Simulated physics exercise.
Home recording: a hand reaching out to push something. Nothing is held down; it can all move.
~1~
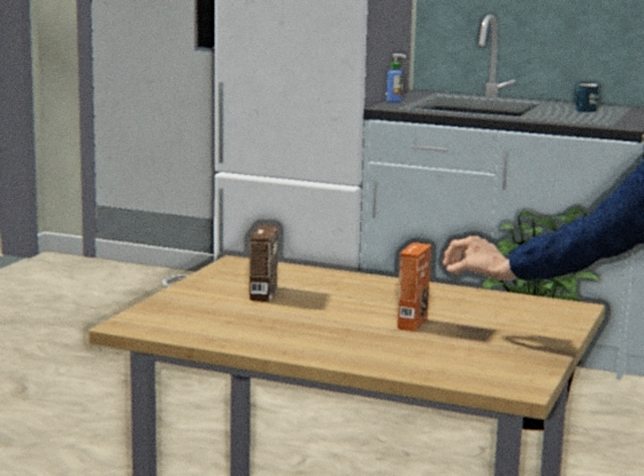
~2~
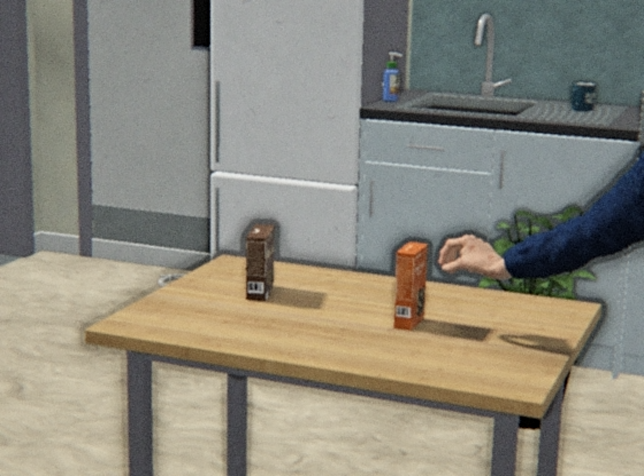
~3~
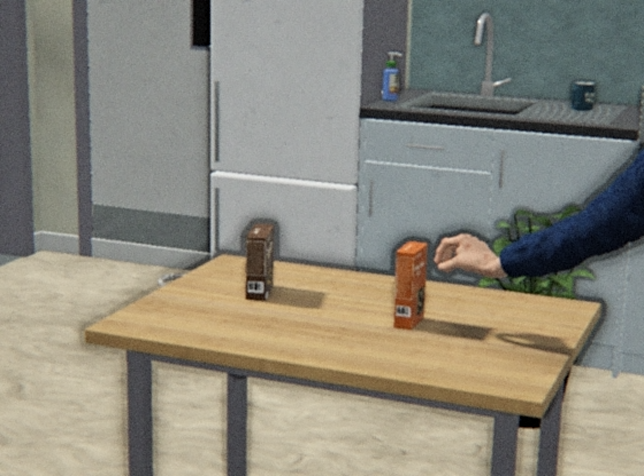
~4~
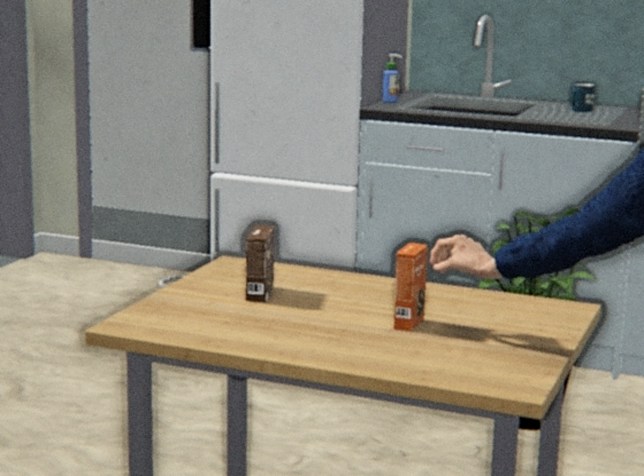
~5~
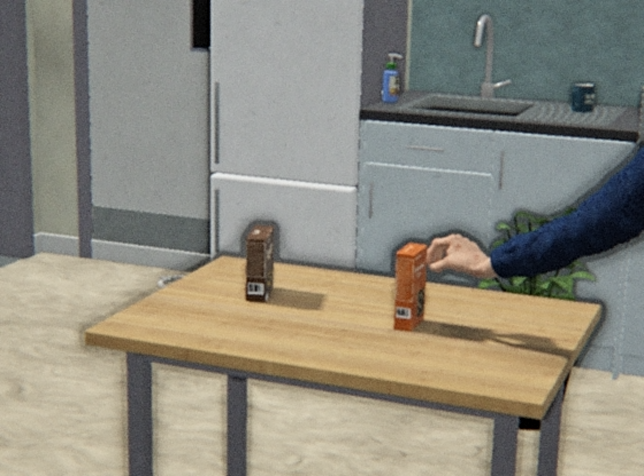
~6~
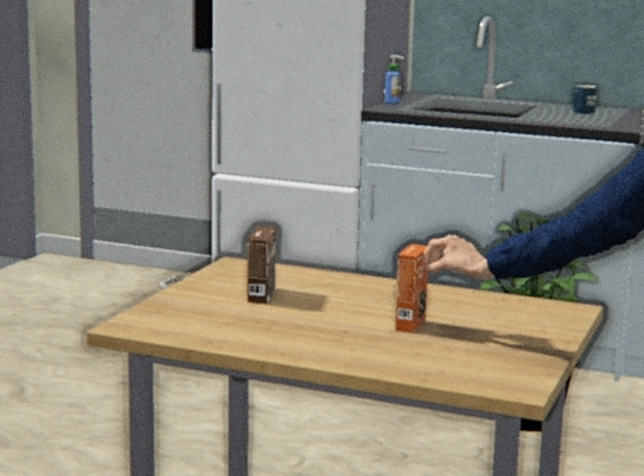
In a kitchen, a hand reaching slowly left to an orange packet standing near a dark brown carton on a wooden table.
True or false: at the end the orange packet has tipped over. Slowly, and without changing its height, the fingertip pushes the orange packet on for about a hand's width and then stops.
True.
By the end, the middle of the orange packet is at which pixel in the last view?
Close to (361, 310) in the last picture.
Then, 0.50 s after the last picture, orange packet tipped 18° from how it was near (400, 286).
Then, 0.80 s after the last picture, orange packet on its side near (364, 307).
Then, 0.90 s after the last picture, orange packet on its side near (361, 309).
At rest, tipped over on the table, orange packet. Seen from the same camera at the end, orange packet near (361, 309).
